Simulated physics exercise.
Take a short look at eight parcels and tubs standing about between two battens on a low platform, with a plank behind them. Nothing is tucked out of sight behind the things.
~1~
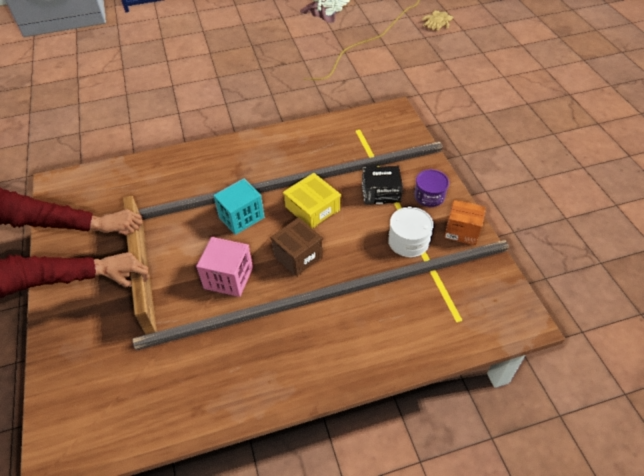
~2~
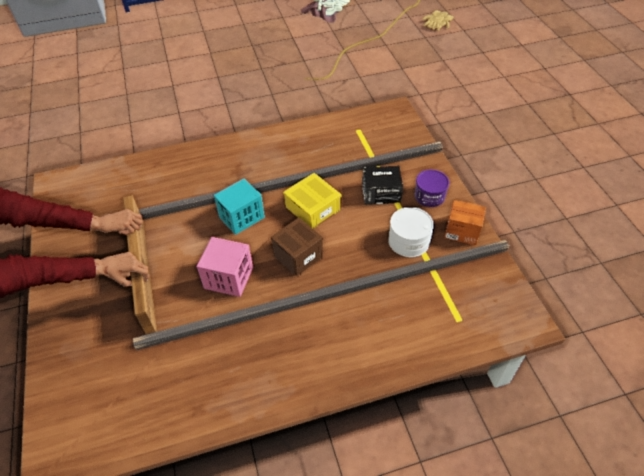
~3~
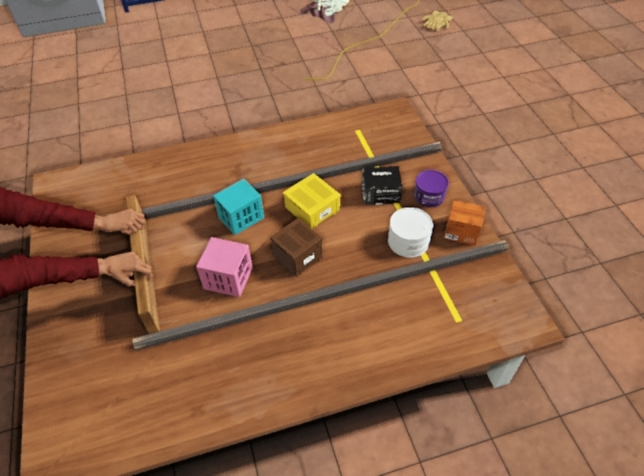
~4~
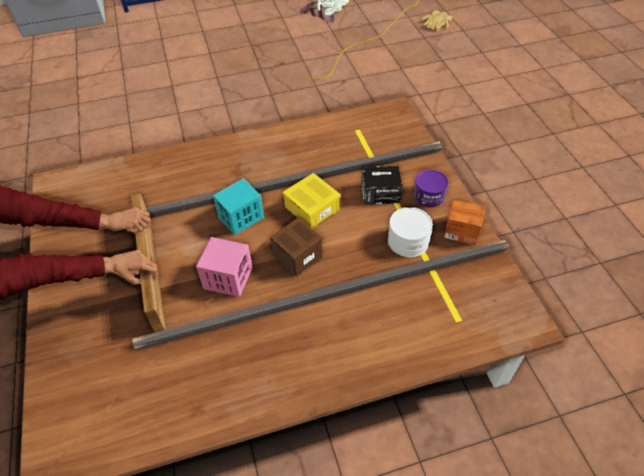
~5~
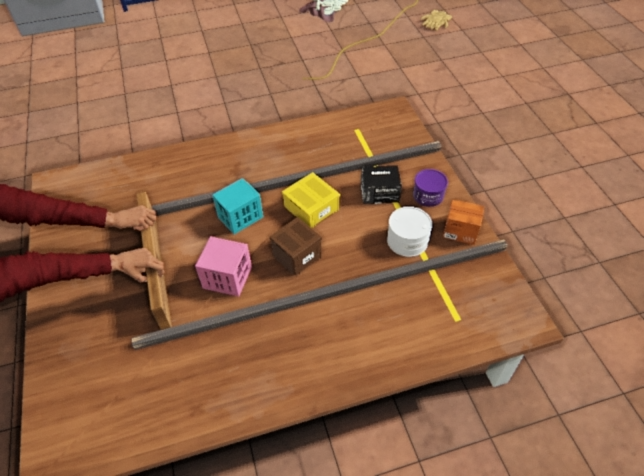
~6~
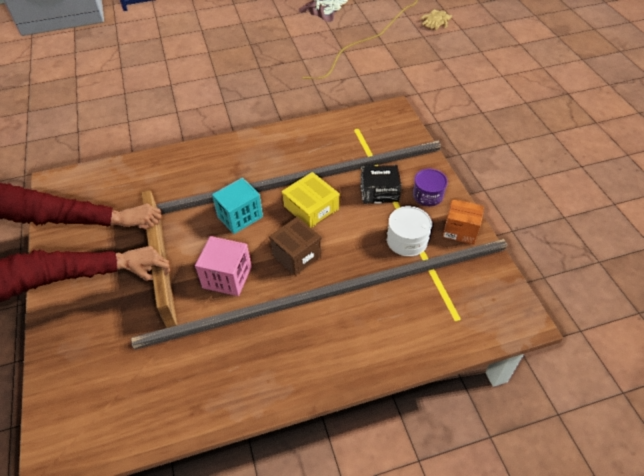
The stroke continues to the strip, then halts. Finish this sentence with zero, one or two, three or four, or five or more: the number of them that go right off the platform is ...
The number of them that go right off the platform is three or four.
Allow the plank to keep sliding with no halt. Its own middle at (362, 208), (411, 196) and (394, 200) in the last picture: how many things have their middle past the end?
1; 4; 4.
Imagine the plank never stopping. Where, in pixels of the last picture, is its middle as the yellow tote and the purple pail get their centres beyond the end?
When the yellow tote crosses, the middle is near (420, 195); when the purple pail crosses, near (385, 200).
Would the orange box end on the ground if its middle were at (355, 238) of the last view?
Set there, the object goes off the end.
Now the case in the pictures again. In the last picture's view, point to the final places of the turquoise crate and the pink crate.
One is at about (404, 172), the other at about (425, 208).
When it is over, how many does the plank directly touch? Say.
Tally at the end: 2.
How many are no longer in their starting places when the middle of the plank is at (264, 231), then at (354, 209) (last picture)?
At first I count 4, and then 8.
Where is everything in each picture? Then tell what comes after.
In the first picture, orange box (465, 223); purple pail (431, 189); white canister (410, 232); plank (139, 263); tape (401, 212).
In the second picture, purple pail (431, 189); brown tote (298, 248).
In the third picture, white canister (410, 233); yellow tote (312, 201).
In the fourth picture, orange box (464, 223); pink crate (225, 267).
In the fifth picture, purple pail (430, 188); turquoise crate (238, 206).
In the sixth picture, orange box (463, 222); purple pail (430, 188); white canister (409, 231); plank (159, 257); tape (400, 211).
A little later, none off yet; orange box at rest near (463, 222); purple pail at rest near (430, 188); white canister at rest near (409, 231).
Next, none off yet; orange box at rest near (465, 222); purple pail shifted a little near (440, 186); white canister shifted a little near (425, 227).
When it is over, the number that fall off is three or four; down, black box, white canister, purple pail and orange box.
